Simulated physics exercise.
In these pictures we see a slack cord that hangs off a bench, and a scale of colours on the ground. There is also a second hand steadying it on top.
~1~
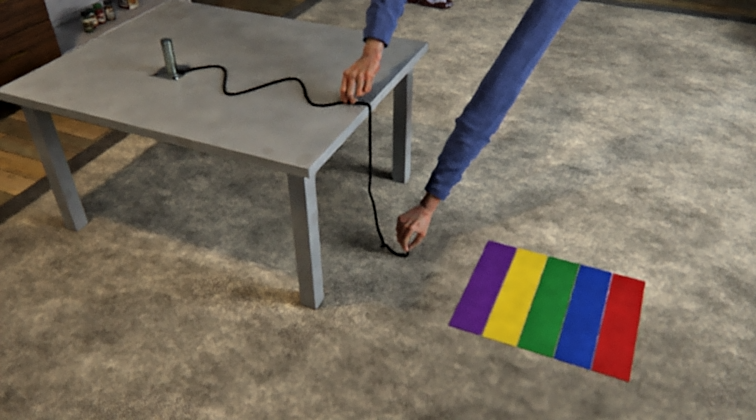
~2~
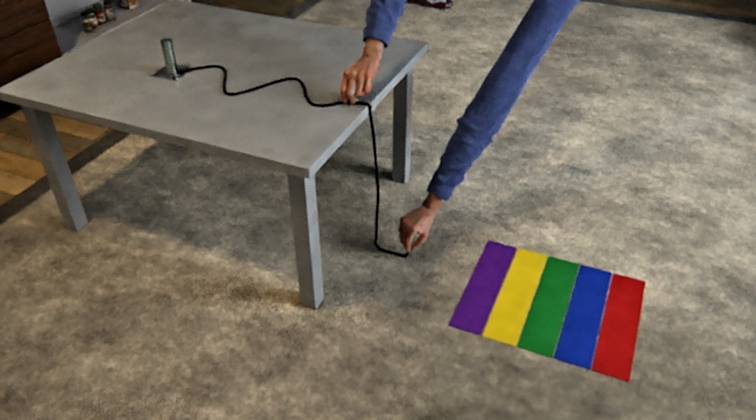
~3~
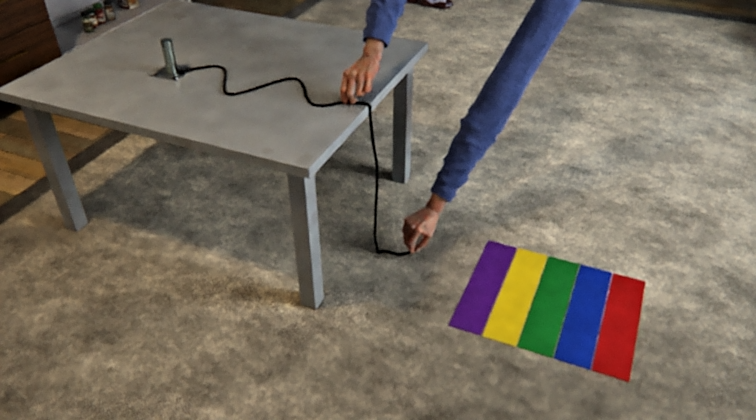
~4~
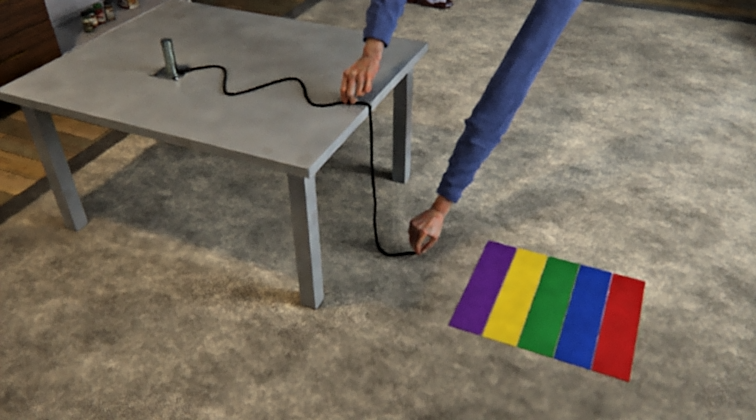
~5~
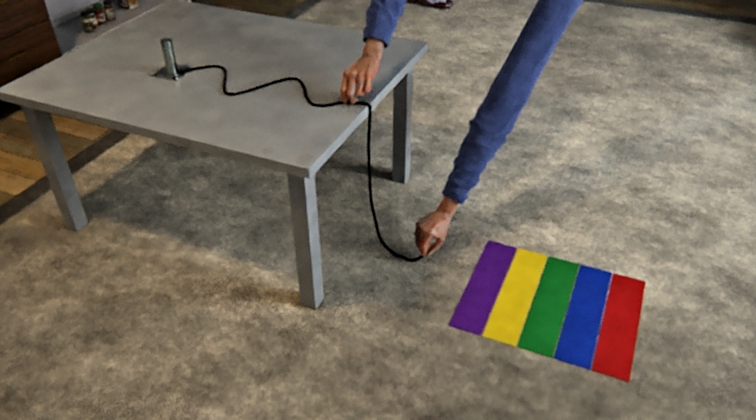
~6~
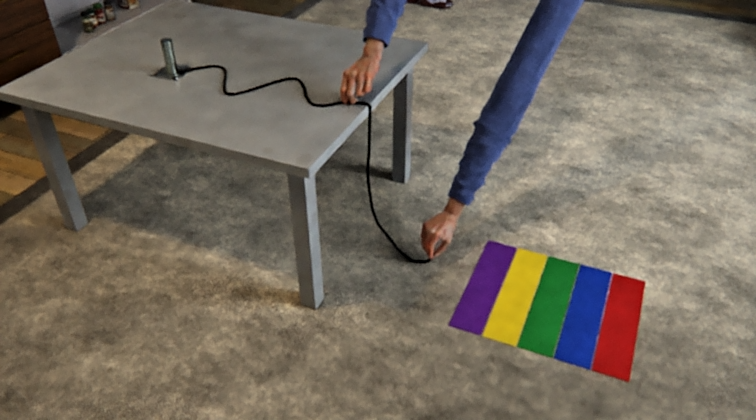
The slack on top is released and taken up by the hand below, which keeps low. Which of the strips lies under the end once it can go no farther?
The red one.
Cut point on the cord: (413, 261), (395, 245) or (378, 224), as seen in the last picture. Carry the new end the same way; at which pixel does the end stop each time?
Cut 1: About (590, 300). Cut 2: About (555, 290). Cut 3: About (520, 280).
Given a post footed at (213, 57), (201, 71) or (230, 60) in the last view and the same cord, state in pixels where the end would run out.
In order, near (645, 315), (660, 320) and (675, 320).
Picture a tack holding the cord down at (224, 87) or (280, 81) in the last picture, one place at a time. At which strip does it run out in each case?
Strip by try: Blue / green.
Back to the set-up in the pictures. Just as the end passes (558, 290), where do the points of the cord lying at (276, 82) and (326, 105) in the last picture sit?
First mark (321, 101), second mark (378, 154).
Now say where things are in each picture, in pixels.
The first frame shows end (408, 248); purple (472, 313); yellow (506, 323); green (540, 334); blue (577, 345); red (614, 356).
The second frame shows end (411, 249); cord through (216, 66) (241, 93) (303, 86) (356, 103) (376, 167) (376, 232).
The third frame shows end (415, 250).
The fourth frame shows end (421, 252); cord through (216, 66) (241, 93) (303, 86) (356, 103) (372, 166) (376, 233).
The fifth frame shows end (427, 253).
The sixth frame shows end (433, 255); cord through (216, 66) (241, 93) (303, 86) (356, 103) (368, 166) (384, 231).
Early on, end near (558, 290); over green.
Midway, end near (602, 302); over blue.
At the end of the slack, end near (627, 309); over red. It gets as far as the red strip.
